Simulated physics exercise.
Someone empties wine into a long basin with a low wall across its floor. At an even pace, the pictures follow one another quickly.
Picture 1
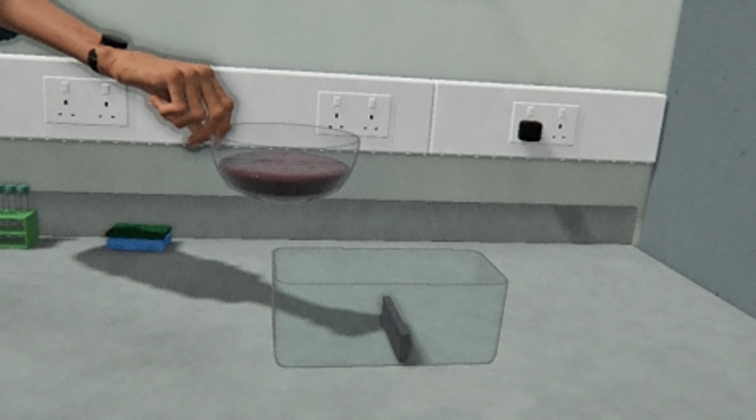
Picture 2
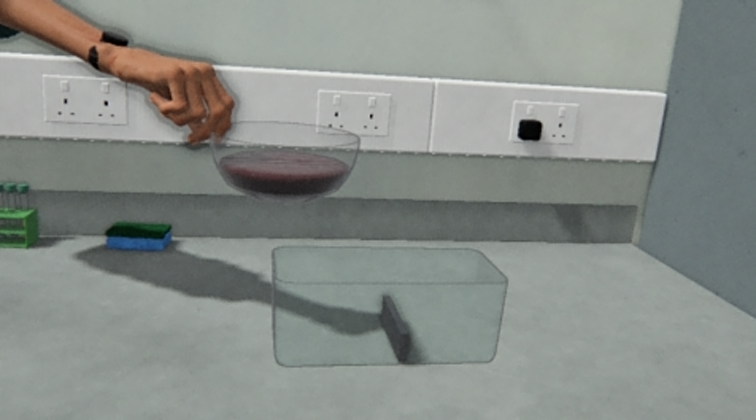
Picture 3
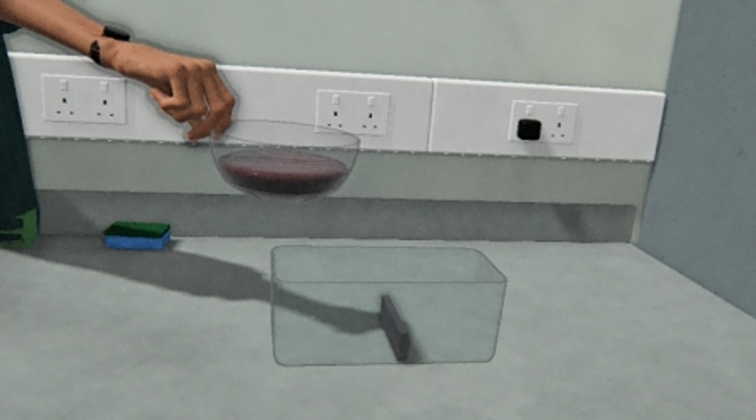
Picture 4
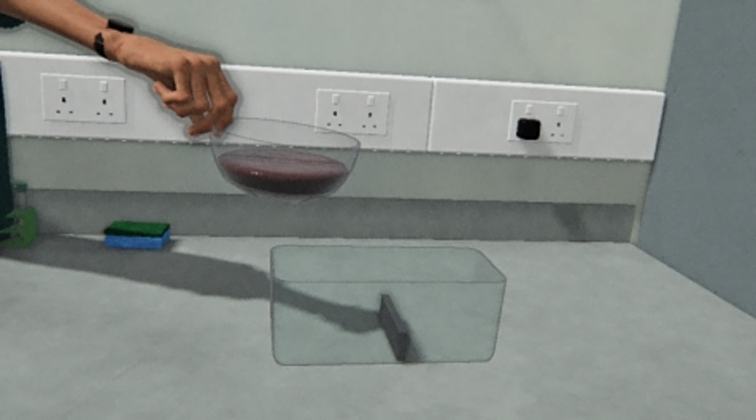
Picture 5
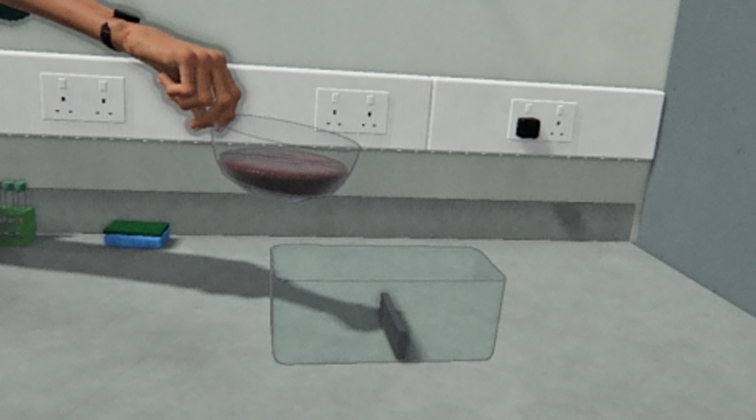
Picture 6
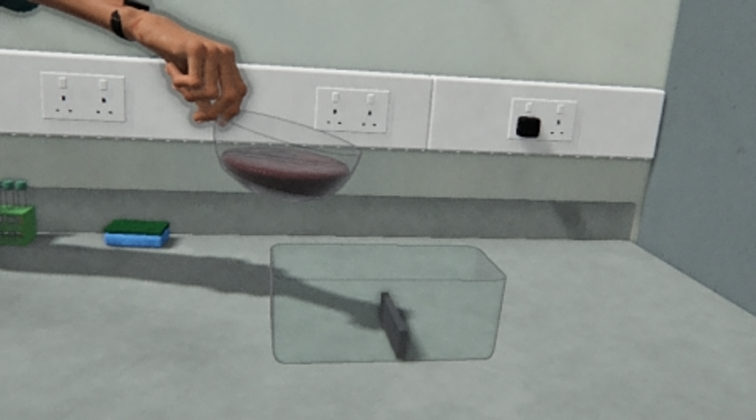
A hand slowly tilts a glass bowl of dark red liquid rightward above a clear basin.
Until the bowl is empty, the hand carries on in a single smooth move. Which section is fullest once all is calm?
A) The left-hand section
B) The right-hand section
(A) The left-hand section.
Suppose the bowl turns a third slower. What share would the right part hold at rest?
I'd say close to 15 %.
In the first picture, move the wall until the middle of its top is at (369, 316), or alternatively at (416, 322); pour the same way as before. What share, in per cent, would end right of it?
Case 1: 50 %; case 2: 15 %.
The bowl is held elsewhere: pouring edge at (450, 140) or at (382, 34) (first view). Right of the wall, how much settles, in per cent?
Roughly 85 per cent, then roughly 55 per cent.
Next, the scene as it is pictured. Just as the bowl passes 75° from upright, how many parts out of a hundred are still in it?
Around 45 in a hundred has not poured out yet.
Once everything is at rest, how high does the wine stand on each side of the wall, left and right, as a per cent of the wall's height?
It settles around 60 on the left side and around 10 on the right side.
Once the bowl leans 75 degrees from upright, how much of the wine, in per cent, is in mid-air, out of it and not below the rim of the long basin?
Around 40 %.
A moment on, the tilt is 75° and 43 per cent is still to pour, 16 is left of the wall and 2 right of it.
Next, the tilt is 110° and 1 per cent is still to pour, 81 is left of the wall and 12 right of it.
Then the tilt is 114° and 0 per cent is still to pour, 83 is left of the wall and 14 right of it.
Later the tilt is 114° and 0 per cent is still to pour, 83 is left of the wall and 15 right of it.
At rest 83 per cent lies left of the wall, 14 right of it and 2 outside.
